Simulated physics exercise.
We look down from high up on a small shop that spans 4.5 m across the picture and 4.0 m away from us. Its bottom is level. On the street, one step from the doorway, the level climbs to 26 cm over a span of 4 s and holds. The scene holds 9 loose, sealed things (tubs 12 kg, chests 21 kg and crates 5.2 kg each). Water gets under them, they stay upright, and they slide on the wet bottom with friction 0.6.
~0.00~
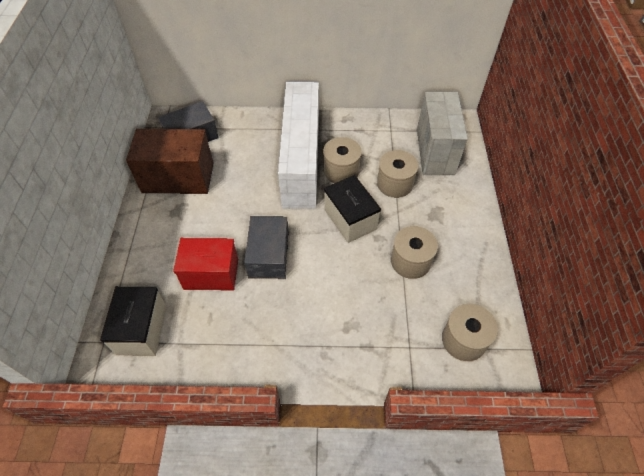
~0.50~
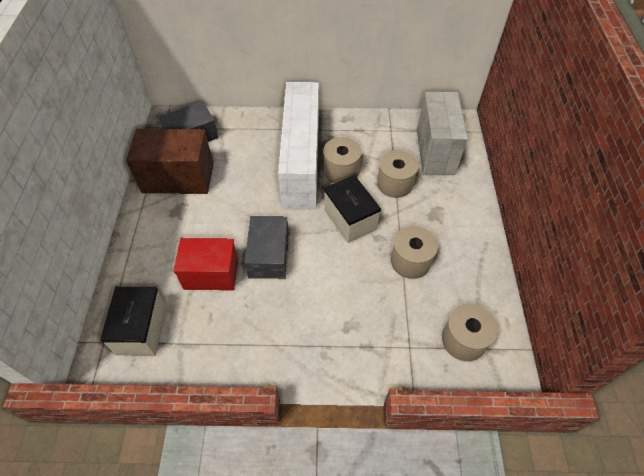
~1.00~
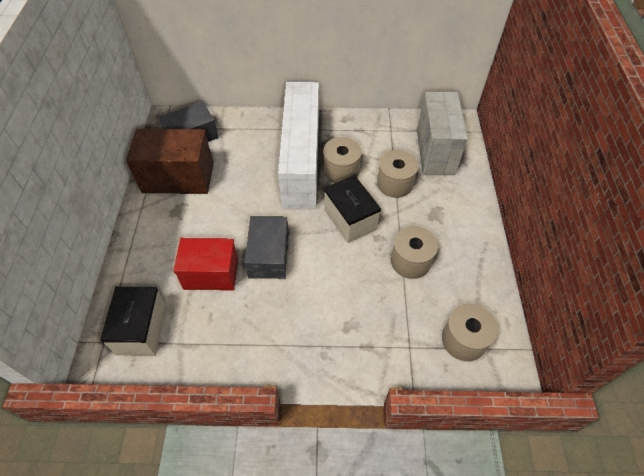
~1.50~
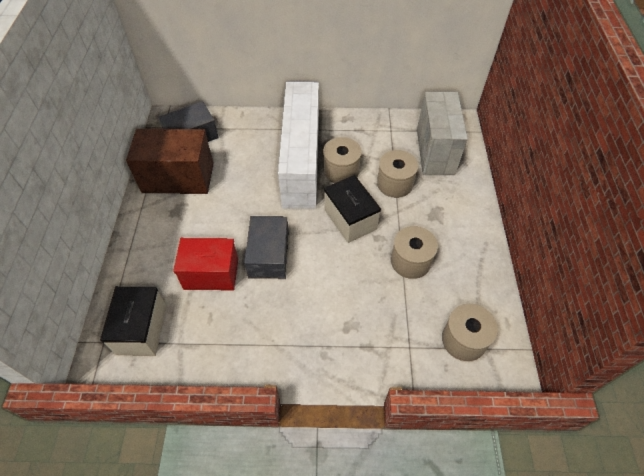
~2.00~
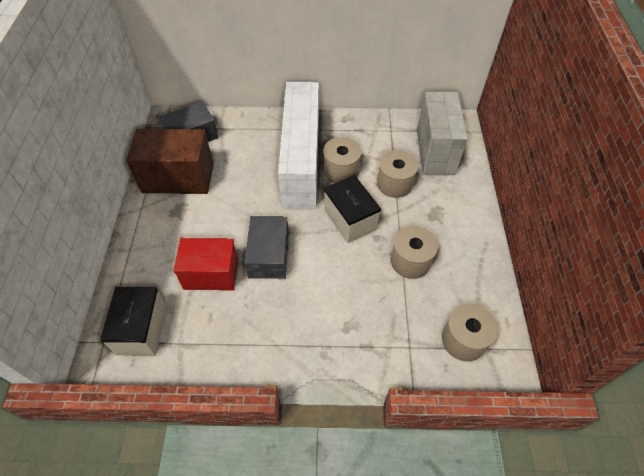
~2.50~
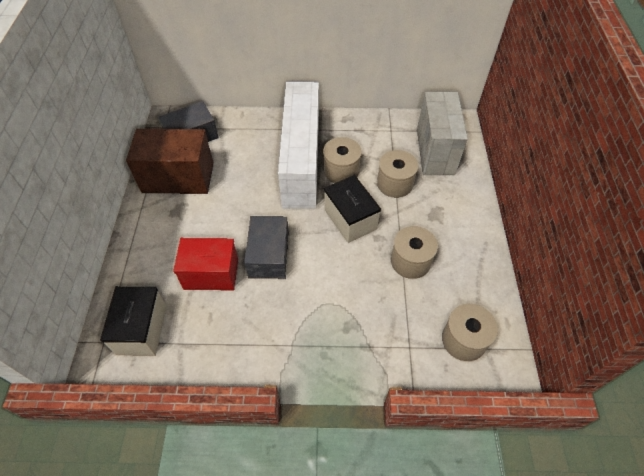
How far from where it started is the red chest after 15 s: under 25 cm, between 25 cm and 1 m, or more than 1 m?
It keeps close.
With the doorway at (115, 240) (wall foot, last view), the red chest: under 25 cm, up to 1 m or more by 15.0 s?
Well, the red chest ends up distant in that setup.
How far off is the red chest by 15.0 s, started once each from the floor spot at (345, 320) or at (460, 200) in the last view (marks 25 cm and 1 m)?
So, one try each: It goes a long distance the first time and goes a long distance the second.
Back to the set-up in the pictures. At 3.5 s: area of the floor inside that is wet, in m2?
Near 3.5 m2 in all.
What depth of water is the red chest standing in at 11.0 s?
Depth: About 5 cm.
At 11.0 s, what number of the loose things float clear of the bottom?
Count at that moment: 5.
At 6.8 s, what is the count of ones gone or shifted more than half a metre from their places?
The count is 4.
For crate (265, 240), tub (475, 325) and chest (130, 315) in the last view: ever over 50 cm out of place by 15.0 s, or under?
Note - in order: Farther; farther; smaller.
After 3.5 s the red chest is near (204, 254), 0.0 m from its start, aground; 0 afloat.
After 6.8 s the red chest is near (204, 254), 0.0 m from its start, aground; 2 afloat.
After 11.0 s the red chest is near (204, 254), 0.0 m from its start, aground; 5 afloat.
After 15.0 s the red chest is near (204, 254), 0.0 m from its start, aground; 7 afloat.
